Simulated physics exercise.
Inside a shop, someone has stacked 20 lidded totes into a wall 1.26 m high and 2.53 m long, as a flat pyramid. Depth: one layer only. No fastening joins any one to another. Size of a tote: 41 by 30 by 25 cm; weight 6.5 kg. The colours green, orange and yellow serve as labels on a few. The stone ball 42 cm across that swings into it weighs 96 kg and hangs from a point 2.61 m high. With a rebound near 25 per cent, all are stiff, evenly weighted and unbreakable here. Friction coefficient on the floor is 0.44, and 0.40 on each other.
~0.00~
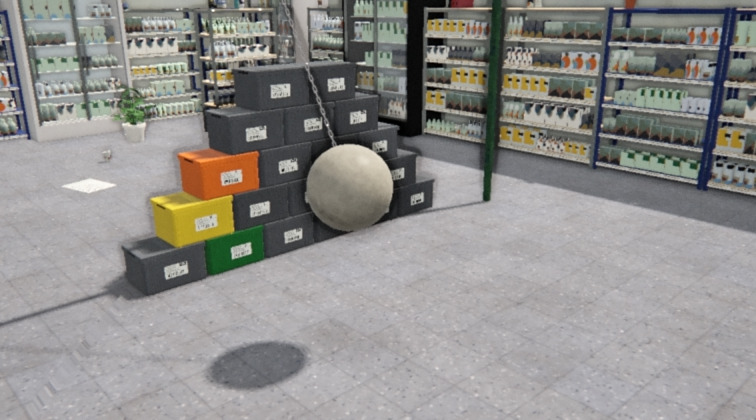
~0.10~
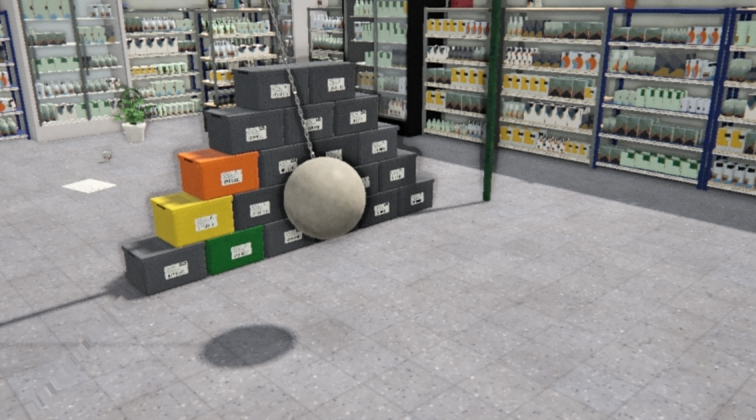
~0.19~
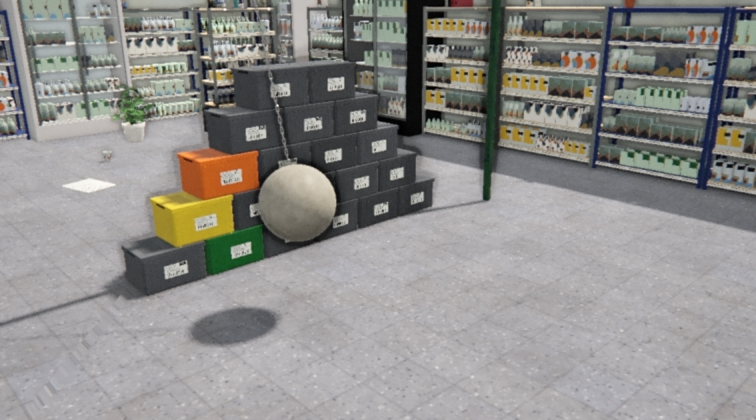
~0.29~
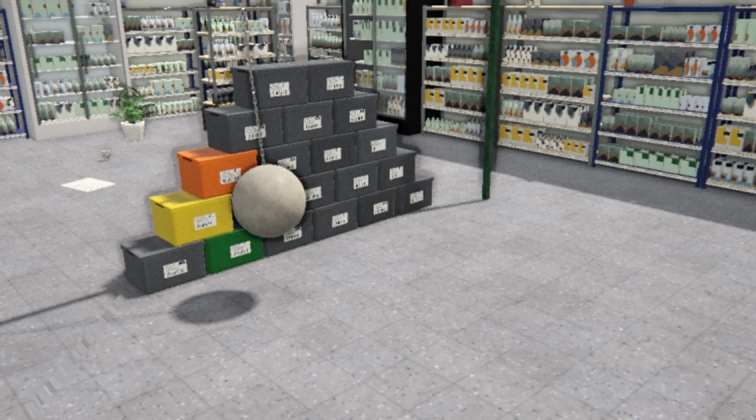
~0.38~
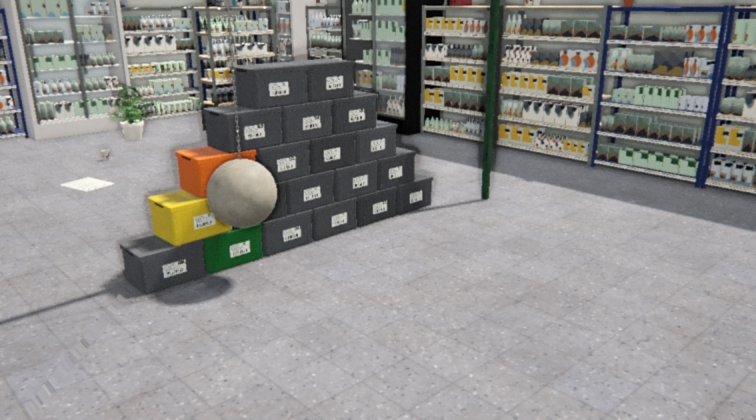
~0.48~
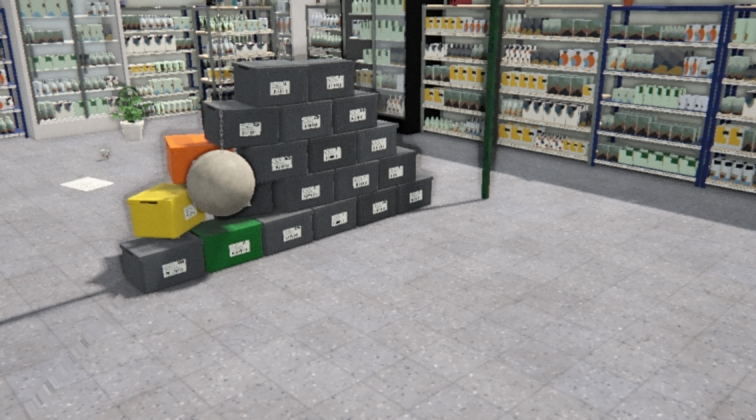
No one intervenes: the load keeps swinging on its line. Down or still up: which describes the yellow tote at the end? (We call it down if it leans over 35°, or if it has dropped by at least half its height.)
Most likely it ends up down.
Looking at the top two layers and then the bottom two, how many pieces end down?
That's 0 up top and 2 at the bottom.
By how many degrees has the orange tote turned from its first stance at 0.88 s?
I'd estimate close to 90°.
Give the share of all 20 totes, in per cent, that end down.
It works out at roughly 15 per cent.
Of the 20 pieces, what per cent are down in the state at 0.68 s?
By that time it is 10 percent.
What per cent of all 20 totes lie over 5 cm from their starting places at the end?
Fraction: 40 %.
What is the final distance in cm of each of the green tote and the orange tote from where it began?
Roughly green 0, orange 210.
By 0.54 s, line 11° past plumb; none of the 20 totes down, 6 disturbed; yellow tote tilted 9°; orange tote moved 47 cm.
By 0.68 s, line 19° past plumb; 2 of the 20 totes down; yellow tote tilted 22°, 17 cm lower; orange tote tilted 30°, 16 cm lower.
By 0.88 s, line 27° past plumb; 2 of the 20 totes down; yellow tote 25 cm lower; orange tote on its side.
By 1.24 s, line 29° past plumb; 3 of the 20 totes down; yellow tote 25 cm lower; orange tote upside down.
When it is over (1.8 s), line 4° past plumb; 3 of the 20 totes down; yellow tote 25 cm lower; orange tote upside down; green tote unmoved. In pixels of the last frame, middles, yellow tote near (111, 229), orange tote near (142, 177).
